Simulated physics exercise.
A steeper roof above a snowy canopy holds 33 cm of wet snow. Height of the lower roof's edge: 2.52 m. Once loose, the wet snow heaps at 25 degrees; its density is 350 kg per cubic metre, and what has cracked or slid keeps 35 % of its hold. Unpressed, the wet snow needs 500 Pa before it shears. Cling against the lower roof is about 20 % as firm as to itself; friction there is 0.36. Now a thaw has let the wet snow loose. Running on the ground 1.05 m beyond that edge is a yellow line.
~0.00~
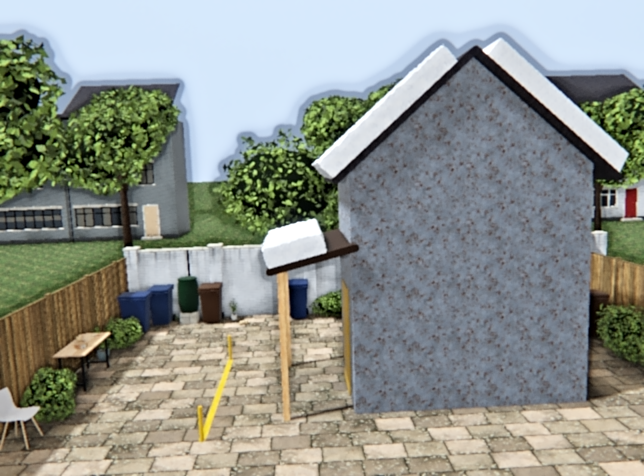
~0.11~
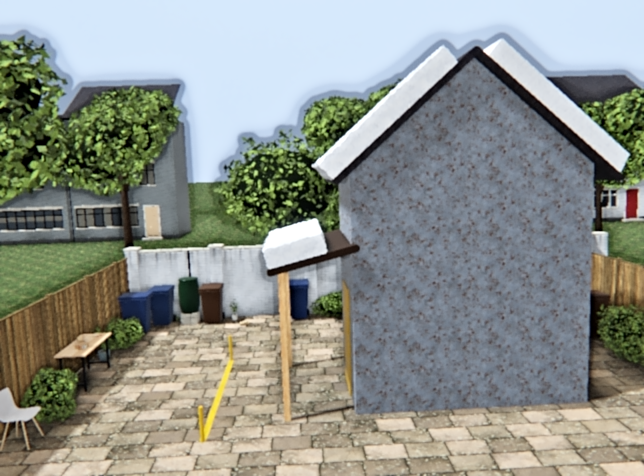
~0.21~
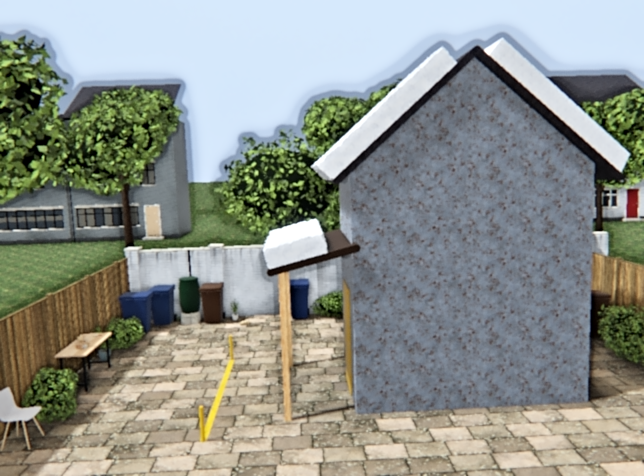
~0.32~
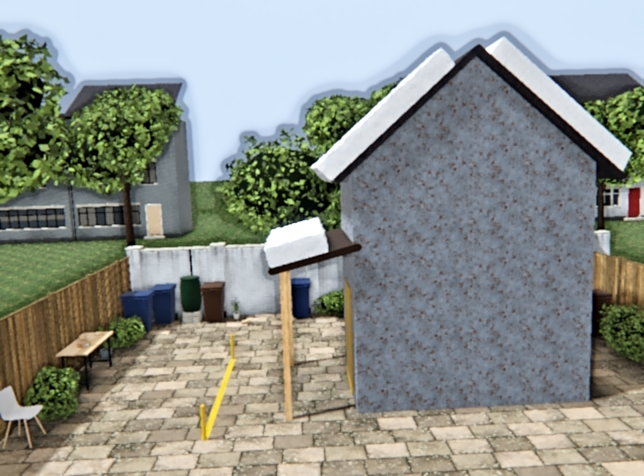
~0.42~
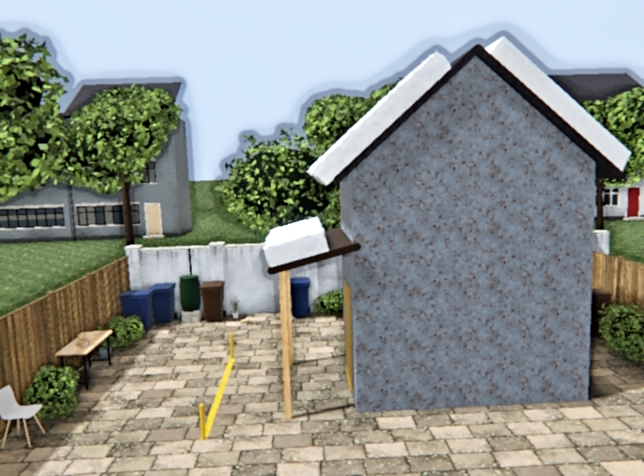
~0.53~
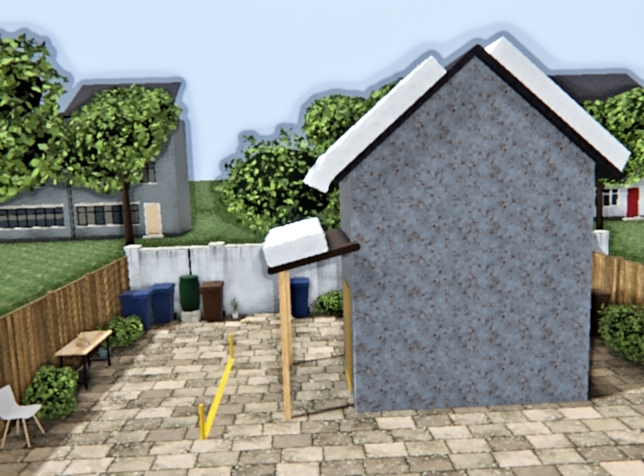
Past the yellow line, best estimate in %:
61 %.
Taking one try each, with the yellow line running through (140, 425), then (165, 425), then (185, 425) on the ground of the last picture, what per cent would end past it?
First try 35 per cent, second 45 per cent, third 50 per cent.
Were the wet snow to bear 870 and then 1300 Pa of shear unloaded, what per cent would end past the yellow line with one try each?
55 in a hundred, followed by 45 in a hundred.
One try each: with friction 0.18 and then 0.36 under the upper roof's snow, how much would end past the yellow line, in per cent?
Roughly 70 per cent first, roughly 65 per cent second.
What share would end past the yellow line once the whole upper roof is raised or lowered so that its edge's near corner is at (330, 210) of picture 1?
Roughly 50 %.
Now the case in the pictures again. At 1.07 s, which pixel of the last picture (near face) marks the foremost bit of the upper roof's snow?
Pixel: Approx. (277, 239).
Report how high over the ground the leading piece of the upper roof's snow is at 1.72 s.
1.6 m or thereabouts.
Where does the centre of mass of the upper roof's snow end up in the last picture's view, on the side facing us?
Pretty much at (144, 396), I'd say.
After 1.07 s, none is below the lower edge and 0 % is past the line.
After 1.72 s, 23 % is below the lower edge and 0 % is past the line.
After 2.36 s, 76 % is below the lower edge and 59 % is past the line.
After 3.00 s, 78 % is below the lower edge and 61 % is past the line.
After 3.30 s, 78 % is below the lower edge and 61 % is past the line.
